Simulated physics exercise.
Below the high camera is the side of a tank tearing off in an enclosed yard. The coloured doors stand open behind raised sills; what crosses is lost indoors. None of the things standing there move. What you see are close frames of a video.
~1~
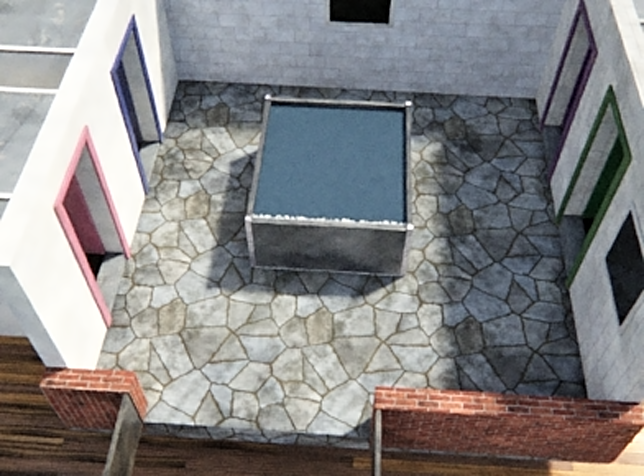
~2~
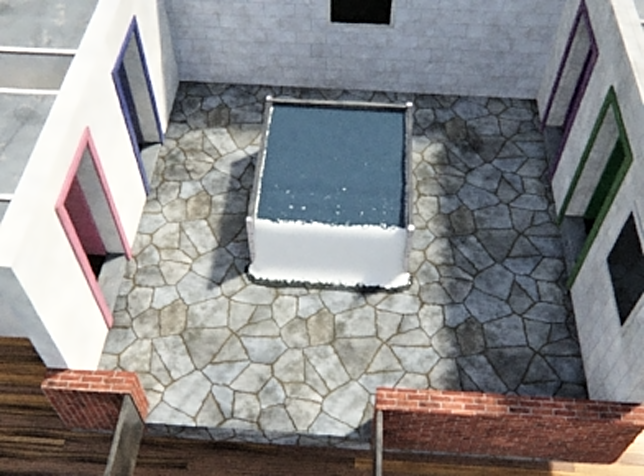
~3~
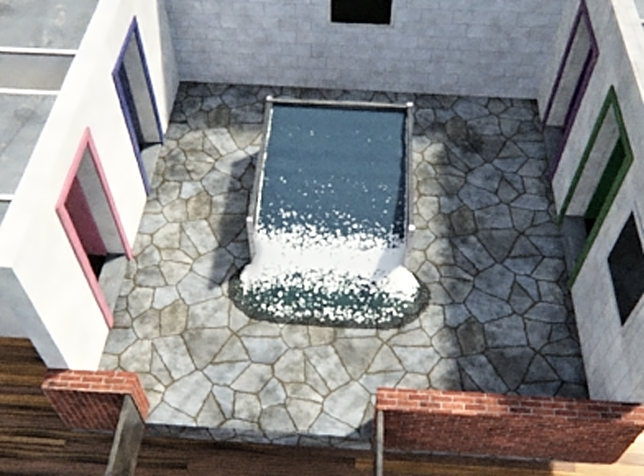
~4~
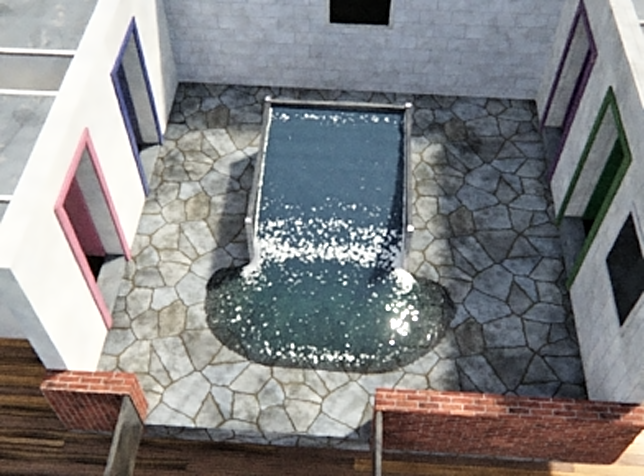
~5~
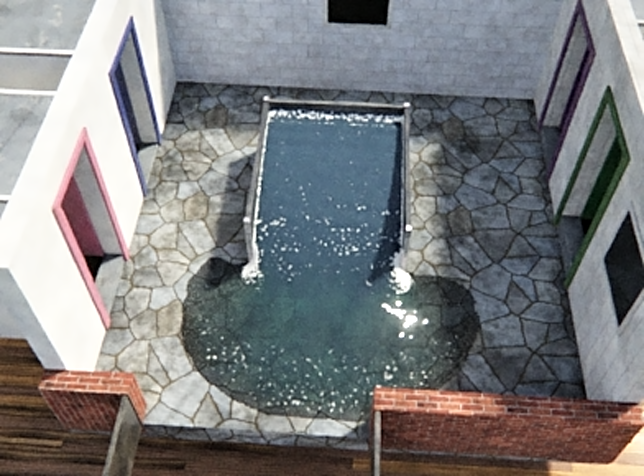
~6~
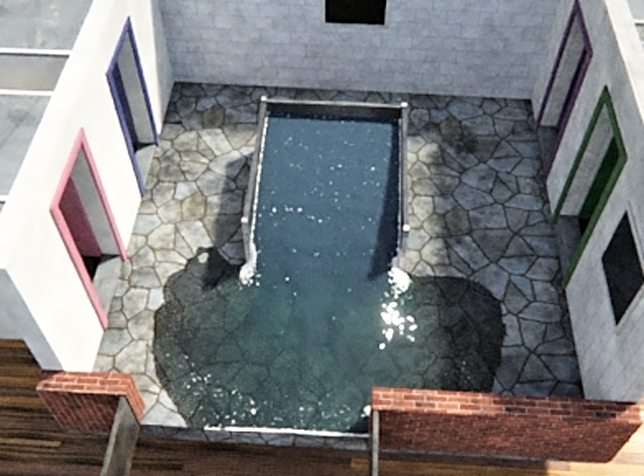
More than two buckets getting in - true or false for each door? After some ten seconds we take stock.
Purple door: False; green door: False; pink door: False; blue door: False.
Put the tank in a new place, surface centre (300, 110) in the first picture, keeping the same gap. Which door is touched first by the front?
It's the pink one, in my view.
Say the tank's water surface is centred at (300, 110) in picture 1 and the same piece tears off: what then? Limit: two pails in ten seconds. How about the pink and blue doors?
Well, the pink door admits less and the blue door admits less.
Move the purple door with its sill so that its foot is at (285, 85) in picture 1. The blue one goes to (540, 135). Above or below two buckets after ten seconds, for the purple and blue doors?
The purple stays below the line, and the blue crosses the line.
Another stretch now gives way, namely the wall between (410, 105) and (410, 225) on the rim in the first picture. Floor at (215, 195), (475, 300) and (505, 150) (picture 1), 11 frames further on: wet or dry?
The first spot is spared, the second soaked and the third soaked.
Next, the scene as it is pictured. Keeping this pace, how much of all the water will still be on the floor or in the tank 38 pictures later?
I'd say roughly 44 percent.
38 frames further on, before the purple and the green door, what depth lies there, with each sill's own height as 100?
Roughly 20 % and 20 %, respectively.
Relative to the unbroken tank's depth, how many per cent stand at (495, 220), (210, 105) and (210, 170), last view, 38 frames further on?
First 4, next 2, last 2 in a hundred.
A moment on, water covers 35 % of the floor; the purple door not reached, the green door not reached, the pink door not reached, the blue door not reached.
Next, water covers 35 % of the floor; the purple door not reached, the green door not reached, the pink door wet at the sill, nothing in, the blue door not reached.
Then, water covers 70 % of the floor; the purple door wet at the sill, nothing in, the green door wet at the sill, nothing in, the pink door wet at the sill, nothing in, the blue door not reached.
Later, water covers 95 % of the floor; the purple door wet at the sill, nothing in, the green door wet at the sill, nothing in, the pink door wet at the sill, nothing in, the blue door wet at the sill, nothing in.
In the end, water covers 90 % of the floor; the purple door wet at the sill, nothing in, the green door wet at the sill, nothing in, the pink door wet at the sill, nothing in, the blue door wet at the sill, nothing in.
